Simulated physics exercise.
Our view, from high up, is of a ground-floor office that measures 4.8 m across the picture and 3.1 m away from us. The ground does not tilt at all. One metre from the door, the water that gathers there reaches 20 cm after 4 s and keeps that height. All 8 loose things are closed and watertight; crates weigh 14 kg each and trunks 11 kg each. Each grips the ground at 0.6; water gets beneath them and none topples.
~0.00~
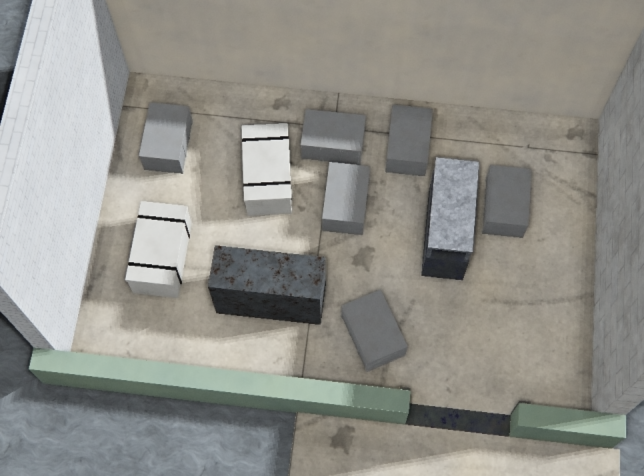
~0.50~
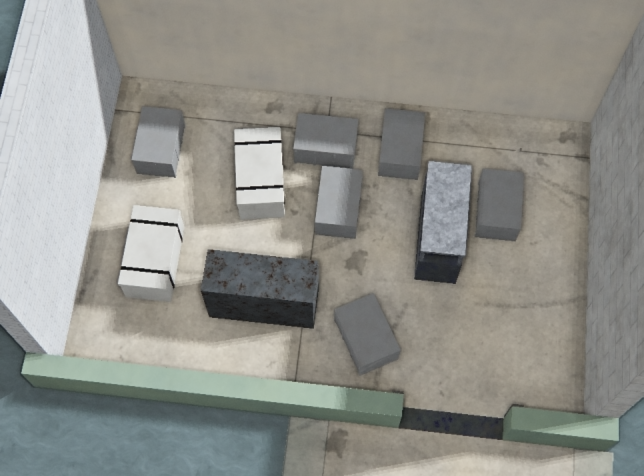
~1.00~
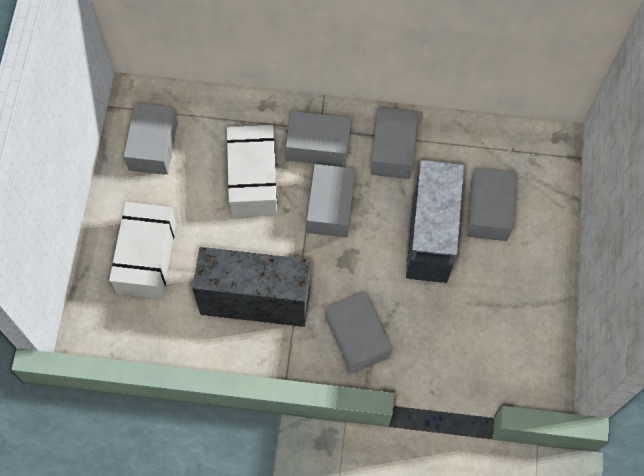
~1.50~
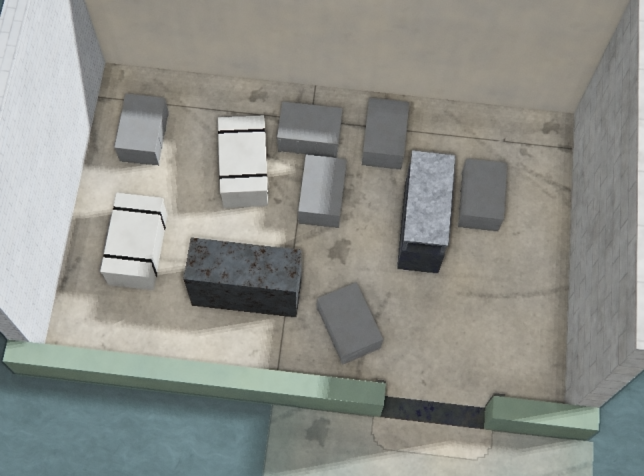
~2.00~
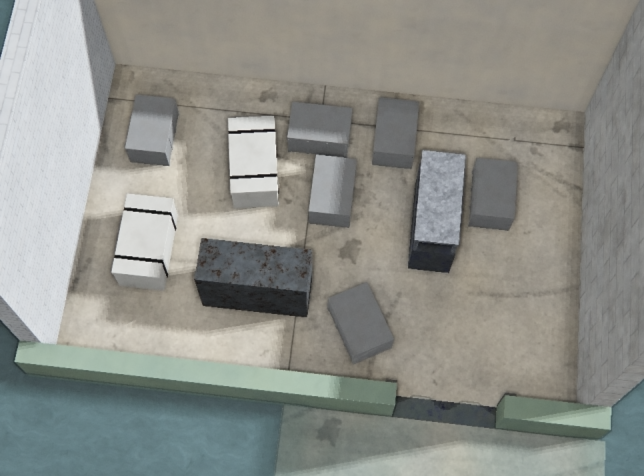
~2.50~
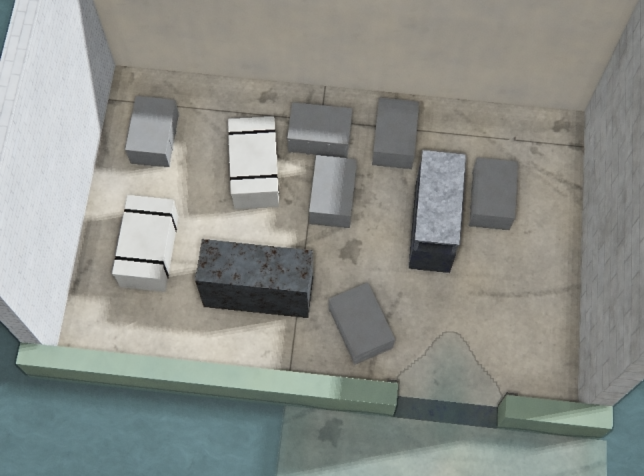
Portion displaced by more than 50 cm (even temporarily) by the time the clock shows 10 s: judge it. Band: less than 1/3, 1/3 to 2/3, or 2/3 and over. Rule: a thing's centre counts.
Band: 1/3 to 2/3.
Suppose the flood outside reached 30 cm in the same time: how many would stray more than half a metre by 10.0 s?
Under that setup the answer is 7.
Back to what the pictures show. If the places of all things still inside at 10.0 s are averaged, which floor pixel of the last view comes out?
The centre sits near (271, 194).
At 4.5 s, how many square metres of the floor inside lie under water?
I'd estimate close to 4.5 m2.
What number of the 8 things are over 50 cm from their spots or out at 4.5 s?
I make it 0.
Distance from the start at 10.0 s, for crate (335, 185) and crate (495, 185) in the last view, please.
One is off by 60 cm, the other by 140 cm, in the order asked.
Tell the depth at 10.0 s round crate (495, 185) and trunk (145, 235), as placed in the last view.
About 8 and 3 cm.
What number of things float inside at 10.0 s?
The number is 5.
After 3.5 s 0 of 8 are over 50 cm from their spots; 0 afloat.
After 4.5 s 0 of 8 are over 50 cm from their spots; 0 afloat.
After 7.0 s 0 of 8 are over 50 cm from their spots; 1 afloat.
After 10.0 s 3 of 8 are over 50 cm from their spots, and 3 have been at some point; 5 afloat.
